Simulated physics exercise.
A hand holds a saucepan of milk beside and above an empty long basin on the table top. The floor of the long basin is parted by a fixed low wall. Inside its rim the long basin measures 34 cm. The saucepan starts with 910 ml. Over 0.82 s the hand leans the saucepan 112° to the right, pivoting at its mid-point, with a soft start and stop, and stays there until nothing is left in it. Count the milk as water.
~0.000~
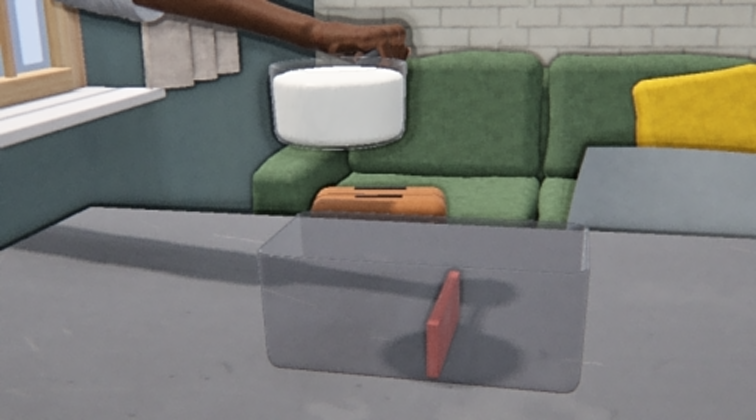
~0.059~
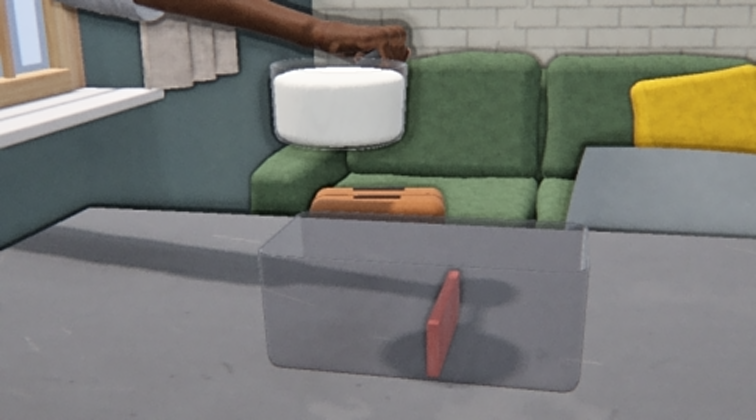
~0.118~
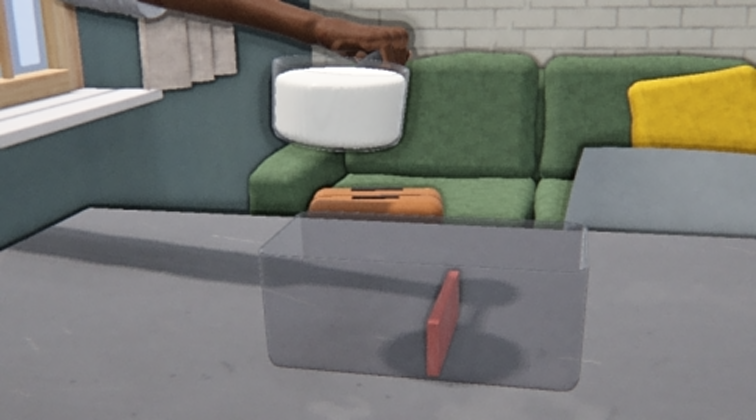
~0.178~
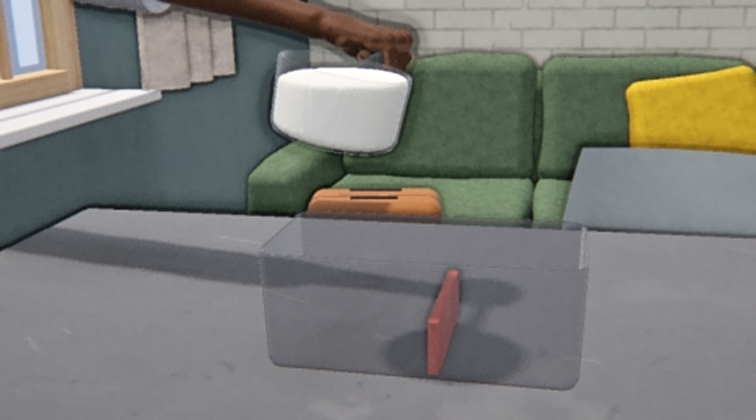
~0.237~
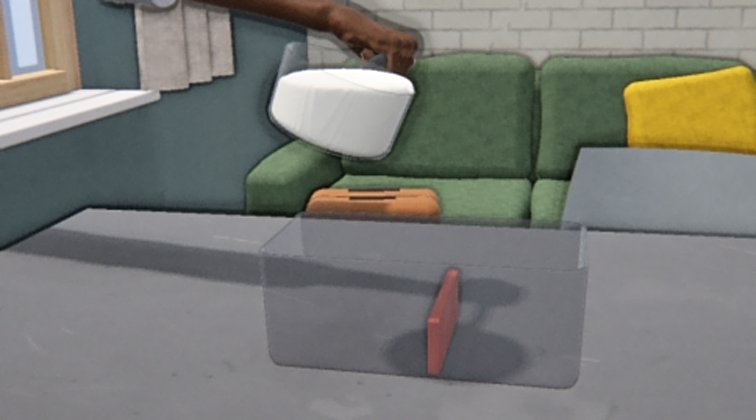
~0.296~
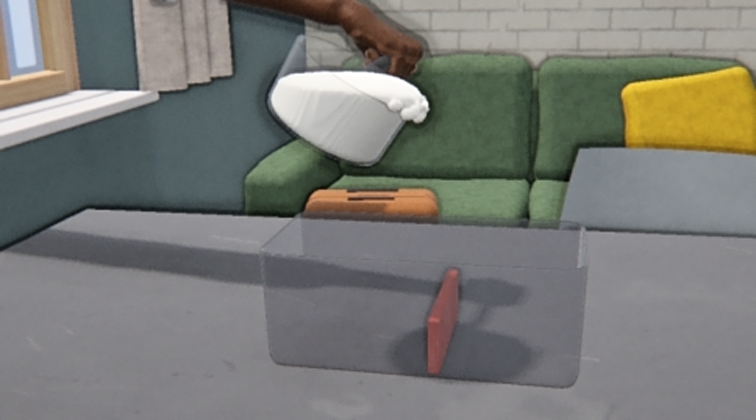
A hand tilts a clear pan of white liquid rightward above an empty clear basin.
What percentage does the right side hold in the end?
Roughly 68 per cent is past the wall.
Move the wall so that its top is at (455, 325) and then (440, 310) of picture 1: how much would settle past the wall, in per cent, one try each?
In turn about 55 and 70 per cent.
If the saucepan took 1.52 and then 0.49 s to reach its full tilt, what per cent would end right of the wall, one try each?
In turn about 75 and 50 per cent.
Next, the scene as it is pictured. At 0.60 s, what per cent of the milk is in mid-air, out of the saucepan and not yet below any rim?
About 38 per cent.
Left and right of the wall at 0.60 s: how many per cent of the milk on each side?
Left about 1, right about 34.
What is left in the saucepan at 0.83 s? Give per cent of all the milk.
About 4 per cent.
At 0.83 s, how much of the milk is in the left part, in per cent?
About 22 per cent.
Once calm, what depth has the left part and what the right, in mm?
Left about 10 mm, right about 28 mm.
Then, 0.60 s in, the tilt is 94° and 26 per cent is still to pour, 1 is left of the wall and 34 right of it.
Then, 0.83 s in, the tilt is 112° and 4 per cent is still to pour, 21 is left of the wall and 69 right of it.
Then, 1.06 s in, the tilt is 112° and 0 per cent is still to pour, 31 is left of the wall and 68 right of it.
Then, 1.32 s in, the tilt is 112° and 0 per cent is still to pour, 31 is left of the wall and 68 right of it.
Finally, 31 per cent lies left of the wall, 68 right of it and 1 outside.
